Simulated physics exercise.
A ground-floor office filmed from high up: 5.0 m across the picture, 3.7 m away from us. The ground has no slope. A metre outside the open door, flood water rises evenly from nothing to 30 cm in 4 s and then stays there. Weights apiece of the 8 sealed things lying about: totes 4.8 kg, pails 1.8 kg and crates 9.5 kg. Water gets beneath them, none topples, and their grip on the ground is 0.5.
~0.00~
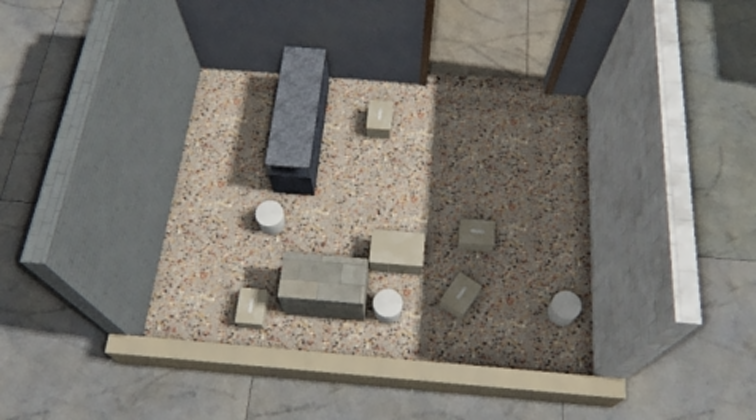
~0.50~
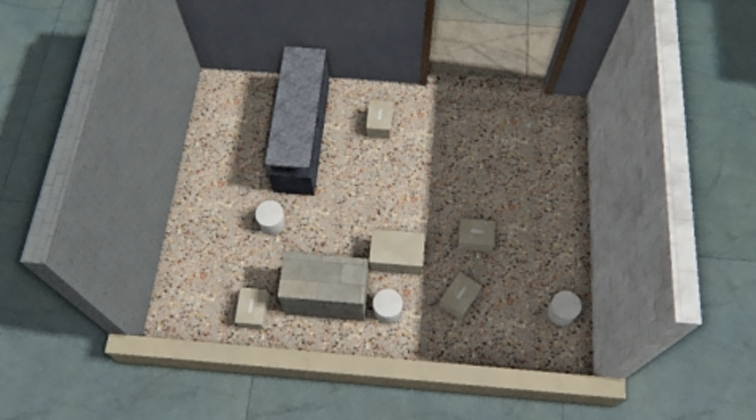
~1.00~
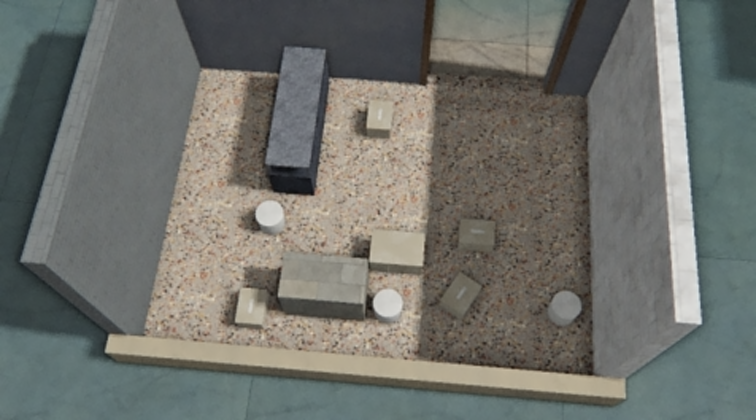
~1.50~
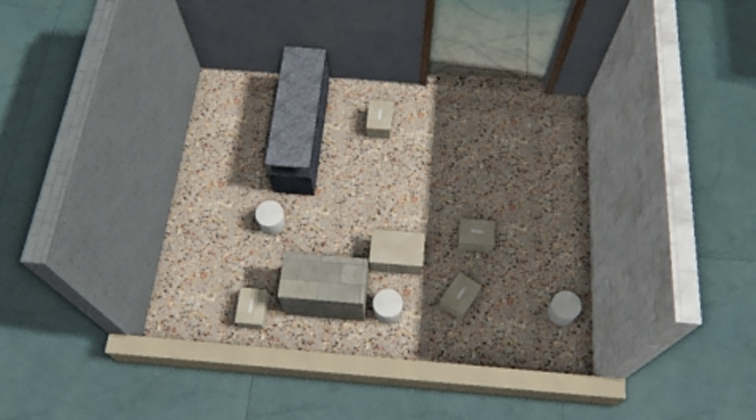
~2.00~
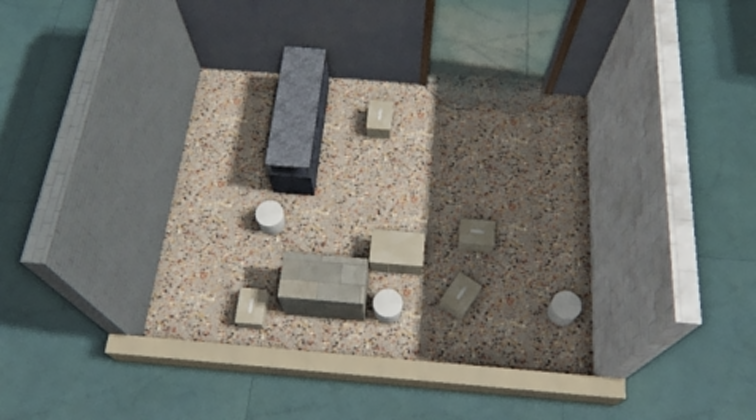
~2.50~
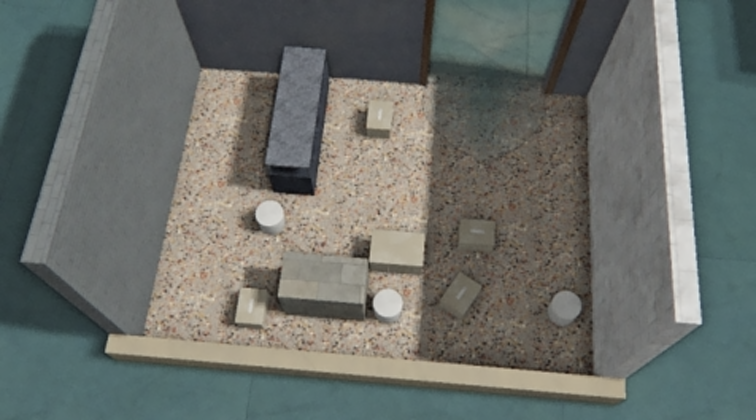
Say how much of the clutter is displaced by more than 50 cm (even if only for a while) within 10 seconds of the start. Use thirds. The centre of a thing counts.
It is at least two thirds.
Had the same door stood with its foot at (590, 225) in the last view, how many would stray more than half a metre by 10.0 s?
Then 8.
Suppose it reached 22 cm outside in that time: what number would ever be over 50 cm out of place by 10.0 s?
Then 7.
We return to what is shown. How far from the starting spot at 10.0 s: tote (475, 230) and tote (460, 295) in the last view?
In turn: 140 cm, 100 cm.
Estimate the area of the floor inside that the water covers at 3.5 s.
Roughly 4.5 m2.
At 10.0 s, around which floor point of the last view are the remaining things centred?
At about (324, 214).
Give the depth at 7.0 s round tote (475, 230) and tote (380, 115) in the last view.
About 20 and 2 cm.
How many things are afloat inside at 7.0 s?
At that moment 5.
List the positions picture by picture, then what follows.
In the first frame, a tote at (380, 115), on the bottom; a tote at (477, 232) rests on the ground; 0.0 m2 under water; 0 of 8 have shifted.
In the second frame, a tote at (380, 115), on the bottom; a tote at (477, 232), on the bottom; water covers 0.0 m2; 0 of 8 have shifted.
In the third frame, a tote at (380, 115) rests on the ground; a tote at (477, 232), on the bottom; 0.0 m2 under water; 0 of 8 have shifted.
In the fourth frame, a tote at (380, 115), on the bottom; a tote at (477, 232), on the bottom; 0.0 m2 under water; 0 of 8 have shifted.
In the fifth frame, a tote at (380, 115), on the bottom; a tote at (477, 232), on the bottom; 0.3 m2 under water; 0 of 8 have shifted.
In the sixth frame, a tote at (380, 115) rests on the ground; a tote at (477, 232), on the bottom; water covers 1.2 m2; 0 of 8 have shifted.
After 3.5 s 0 of 8 are over 50 cm from their spots; 0 afloat.
After 4.5 s 1 of 8 are over 50 cm from their spots; 0 afloat.
After 7.0 s 5 of 8 are over 50 cm from their spots; 5 afloat.
After 10.0 s 6 of 8 are over 50 cm from their spots, and 7 have been at some point; 7 afloat.
